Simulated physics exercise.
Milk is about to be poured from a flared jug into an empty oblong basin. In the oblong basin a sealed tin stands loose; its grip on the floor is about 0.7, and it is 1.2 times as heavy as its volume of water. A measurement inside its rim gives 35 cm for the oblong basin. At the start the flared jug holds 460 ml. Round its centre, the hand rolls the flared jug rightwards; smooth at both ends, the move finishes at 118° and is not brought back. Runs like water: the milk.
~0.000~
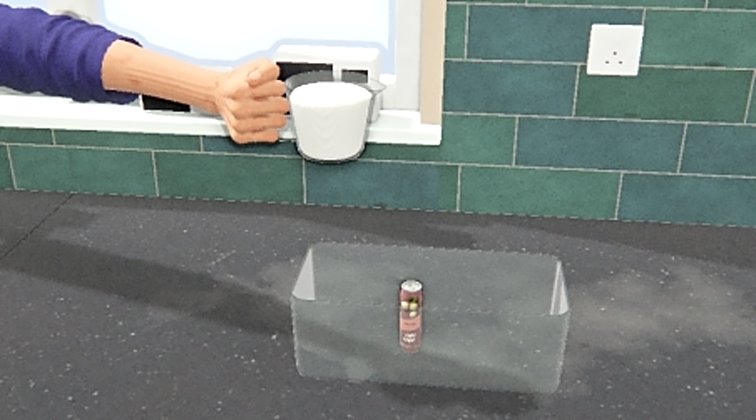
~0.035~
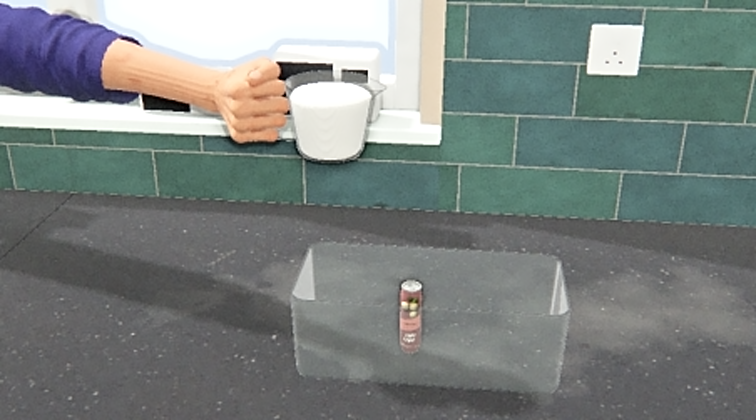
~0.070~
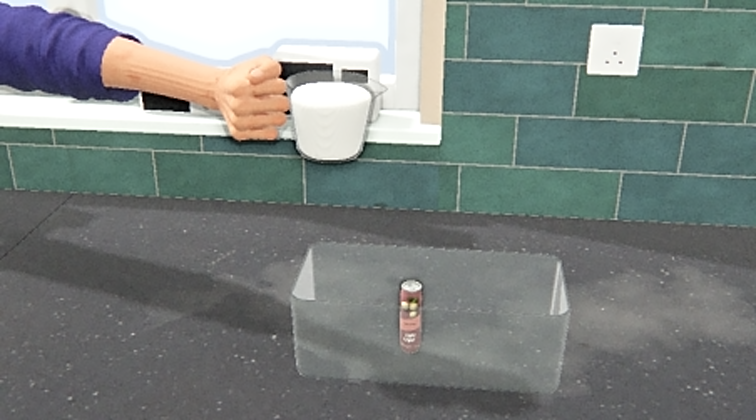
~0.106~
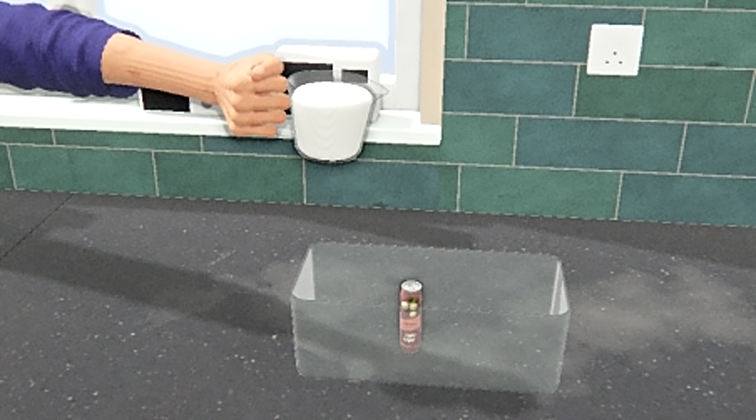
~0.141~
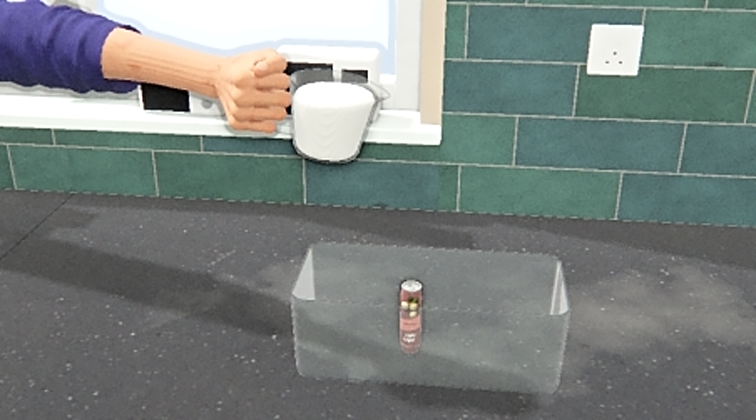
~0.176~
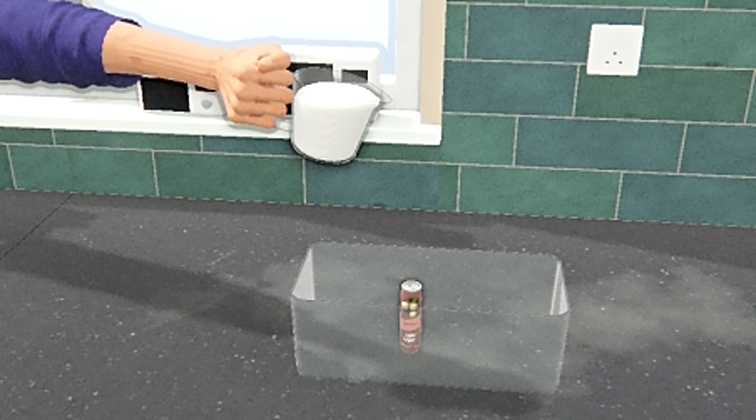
A hand slowly tilts a jug of milk slightly rightwards above a clear basin holding a tin.
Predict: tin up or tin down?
It stays erect.
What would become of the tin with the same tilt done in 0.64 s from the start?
Then the tin does not tip.
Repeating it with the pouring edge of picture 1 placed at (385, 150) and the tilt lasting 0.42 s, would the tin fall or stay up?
It tumbles.
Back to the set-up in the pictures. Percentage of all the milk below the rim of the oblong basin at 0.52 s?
Near 6 in a hundred.
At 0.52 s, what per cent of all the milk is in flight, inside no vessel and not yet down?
Close to 40 in a hundred.
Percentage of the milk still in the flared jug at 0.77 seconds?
I reckon near 3 per cent still sits there.
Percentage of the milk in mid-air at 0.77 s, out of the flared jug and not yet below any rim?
Something like 18 per cent of the total.
Then, 0.52 s in, the tilt is 83° and 54 per cent is still to pour; the tin stands where it began.
Then, 0.77 s in, the tilt is 117° and 3 per cent is still to pour; the tin stands where it began.
Then, 1.03 s in, the tilt is 118° and 0 per cent is still to pour; the tin stands where it began.
Then, 1.32 s in, the tilt is 118° and 0 per cent is still to pour; the tin stands where it began.
Finally, the tin stands where it began.
